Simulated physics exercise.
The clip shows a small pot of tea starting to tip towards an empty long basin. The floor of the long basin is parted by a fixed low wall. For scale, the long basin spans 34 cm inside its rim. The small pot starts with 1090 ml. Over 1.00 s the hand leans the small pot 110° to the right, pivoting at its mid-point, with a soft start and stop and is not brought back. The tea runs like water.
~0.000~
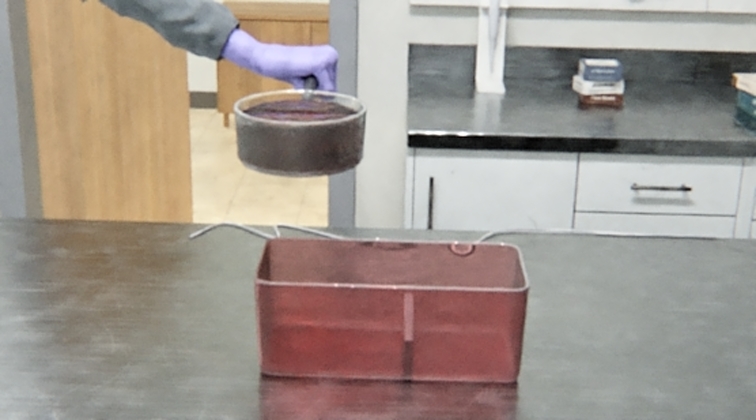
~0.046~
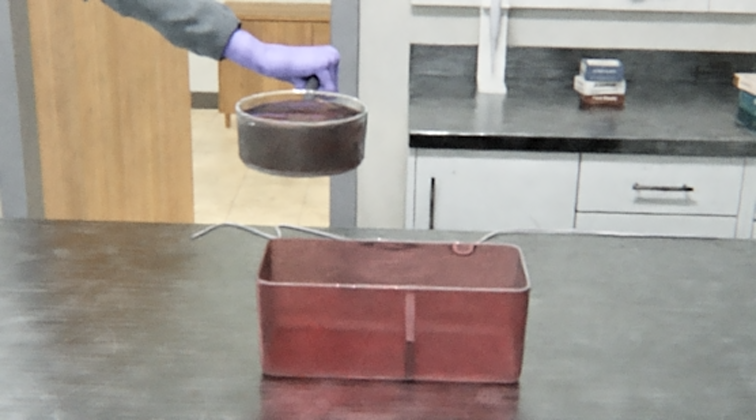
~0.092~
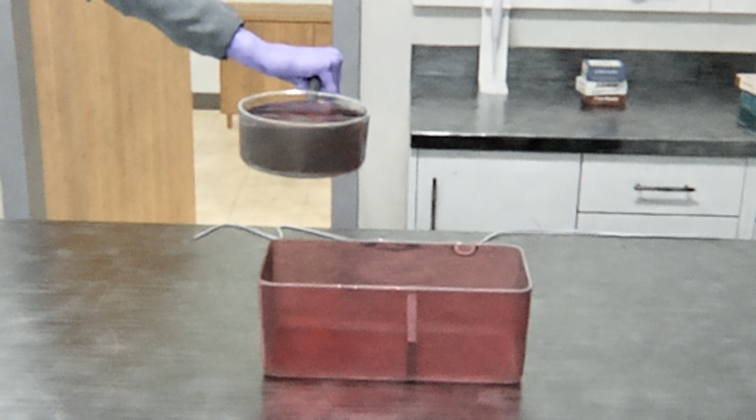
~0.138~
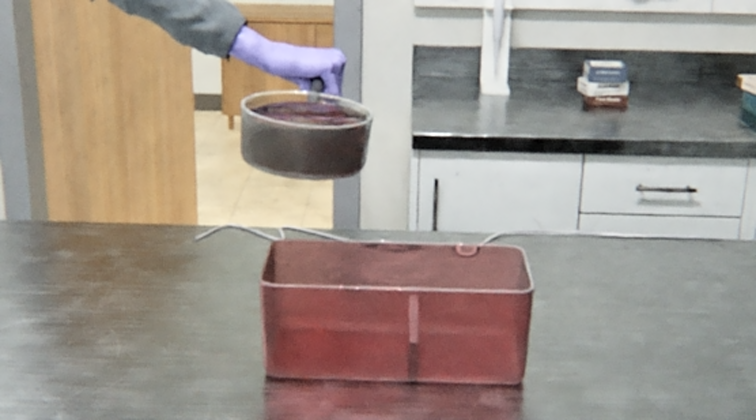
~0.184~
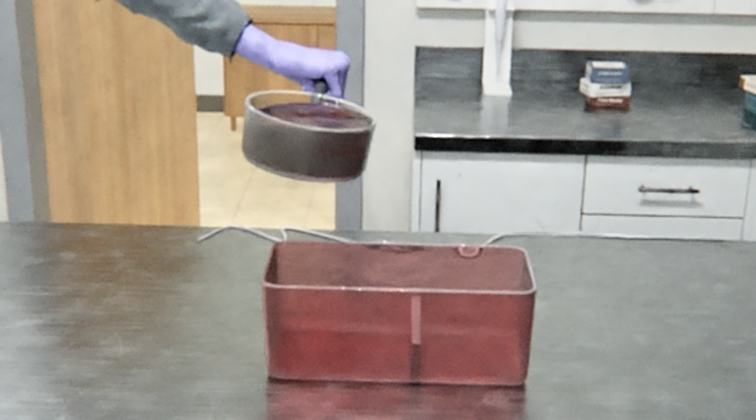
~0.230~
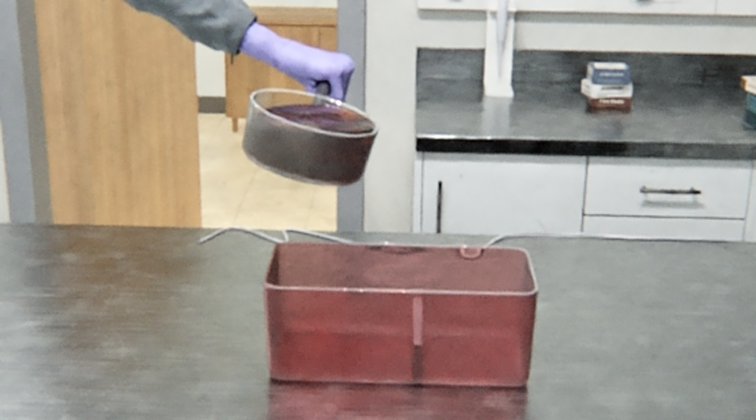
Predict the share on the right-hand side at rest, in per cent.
About 60 per cent.
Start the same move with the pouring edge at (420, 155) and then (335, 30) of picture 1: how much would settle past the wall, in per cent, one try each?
First 80, then 45 per cent.
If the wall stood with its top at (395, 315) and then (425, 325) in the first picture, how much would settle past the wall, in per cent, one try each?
First 70, then 40 per cent.
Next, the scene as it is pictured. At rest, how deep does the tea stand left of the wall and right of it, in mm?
Left about 16 mm, right about 32 mm.
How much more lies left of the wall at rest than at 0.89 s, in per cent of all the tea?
Near 12 in a hundred.
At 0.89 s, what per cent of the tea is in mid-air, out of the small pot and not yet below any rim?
About 8 per cent.
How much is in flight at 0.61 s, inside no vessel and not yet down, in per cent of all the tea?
About 44 per cent.
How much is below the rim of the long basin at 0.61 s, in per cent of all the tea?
Near 18 in a hundred.
Then, 0.61 s in, the tilt is 74° and 38 per cent is still to pour, 3 is left of the wall and 15 right of it.
Then, 0.89 s in, the tilt is 107° and 5 per cent is still to pour, 28 is left of the wall and 60 right of it.
Then, 1.18 s in, the tilt is 110° and 0 per cent is still to pour, 39 is left of the wall and 60 right of it.
Then, 1.50 s in, the tilt is 110° and 0 per cent is still to pour, 39 is left of the wall and 60 right of it.
Finally, 39 per cent lies left of the wall, 60 right of it and 1 outside.
